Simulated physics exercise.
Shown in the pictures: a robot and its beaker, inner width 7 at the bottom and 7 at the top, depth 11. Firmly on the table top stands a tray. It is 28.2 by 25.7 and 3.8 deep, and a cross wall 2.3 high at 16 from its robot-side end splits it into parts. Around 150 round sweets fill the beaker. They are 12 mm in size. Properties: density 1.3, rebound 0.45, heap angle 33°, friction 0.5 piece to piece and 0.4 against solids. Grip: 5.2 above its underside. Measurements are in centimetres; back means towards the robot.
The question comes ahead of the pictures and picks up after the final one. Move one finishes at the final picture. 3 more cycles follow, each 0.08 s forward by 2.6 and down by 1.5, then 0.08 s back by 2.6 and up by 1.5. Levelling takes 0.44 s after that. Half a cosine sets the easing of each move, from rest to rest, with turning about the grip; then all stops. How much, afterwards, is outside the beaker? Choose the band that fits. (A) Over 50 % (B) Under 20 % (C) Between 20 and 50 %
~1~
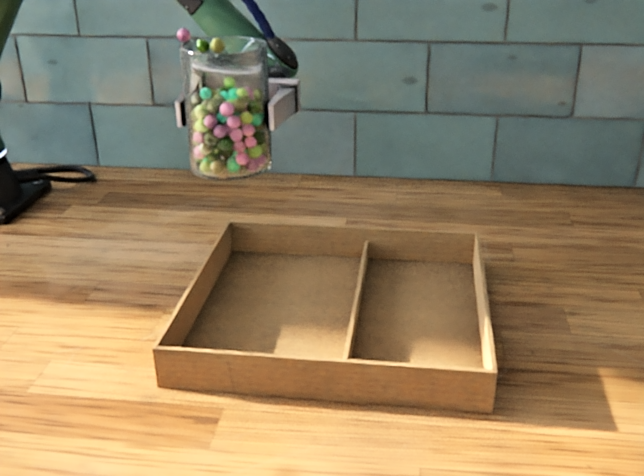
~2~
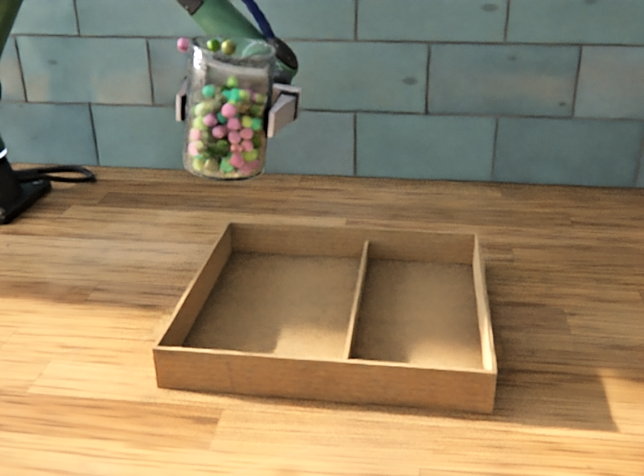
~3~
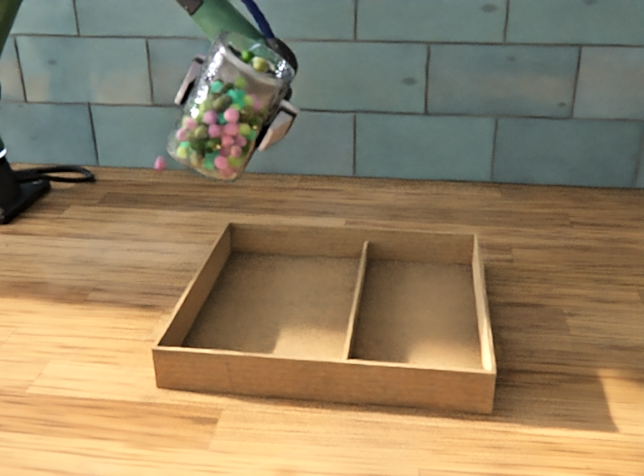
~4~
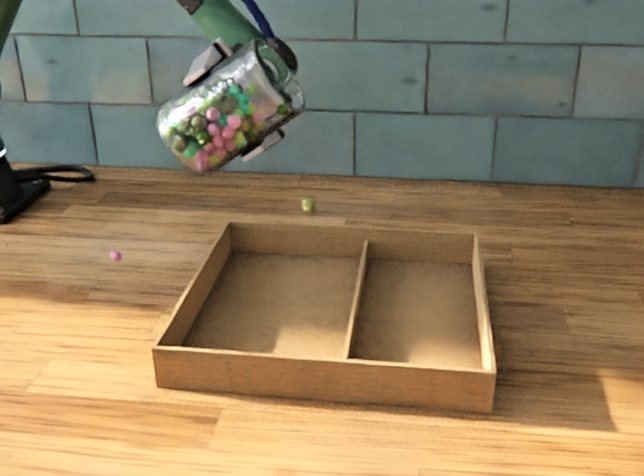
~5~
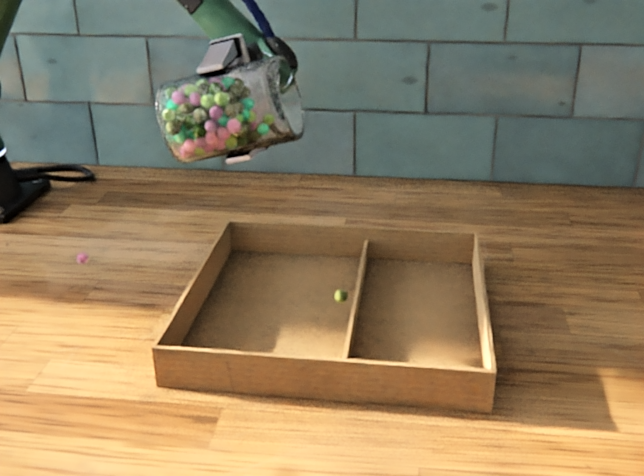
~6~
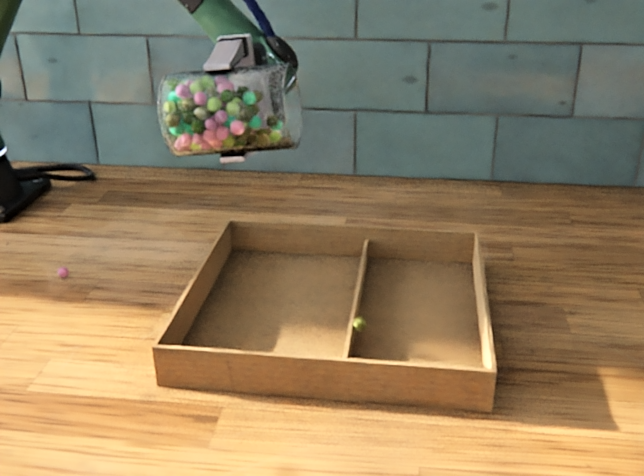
Between 20 and 50 %.
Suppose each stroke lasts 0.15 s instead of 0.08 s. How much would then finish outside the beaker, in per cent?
In that case it would be near 15 percent.
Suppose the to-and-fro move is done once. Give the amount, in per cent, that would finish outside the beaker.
About 20 per cent in that case.
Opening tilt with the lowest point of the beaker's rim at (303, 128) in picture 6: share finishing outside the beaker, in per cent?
It comes out near 5 percent.
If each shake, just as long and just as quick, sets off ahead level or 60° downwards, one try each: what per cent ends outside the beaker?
First try some 60 %, second try some 15 %.
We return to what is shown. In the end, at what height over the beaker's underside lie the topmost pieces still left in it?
I'd say close to 7.0 cm.
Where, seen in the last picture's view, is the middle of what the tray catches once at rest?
Around (403, 317) in the last view.
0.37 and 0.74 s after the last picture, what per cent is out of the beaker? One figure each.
Taking the two times in order, I'd say 15 and then 30 per cent.
Then, 0.37 s later, tilted 84° forward, highest piece 22 above the table; 123 in the beaker, 17 in the far-side part, 1 in the robot-side part, 1 on the table or floor, 4 in flight or on a rim.
Then, 0.74 s later, tilted 31° forward, highest piece 24 above the table; 105 in the beaker, 24 in the far-side part, 11 in the robot-side part, 4 on the table or floor, 2 in flight or on a rim.
Then, 1.12 s later, level, highest piece 23 above the table; 105 in the beaker, 25 in the far-side part, 12 in the robot-side part, 4 on the table or floor.
Then, 2.17 s later, level, highest piece 23 above the table; 105 in the beaker, 25 in the far-side part, 12 in the robot-side part, 4 on the table or floor.
At rest, 105 in the beaker, 25 in the far-side part, 12 in the robot-side part, 4 on the table or floor. That is 28 % outside the beaker.
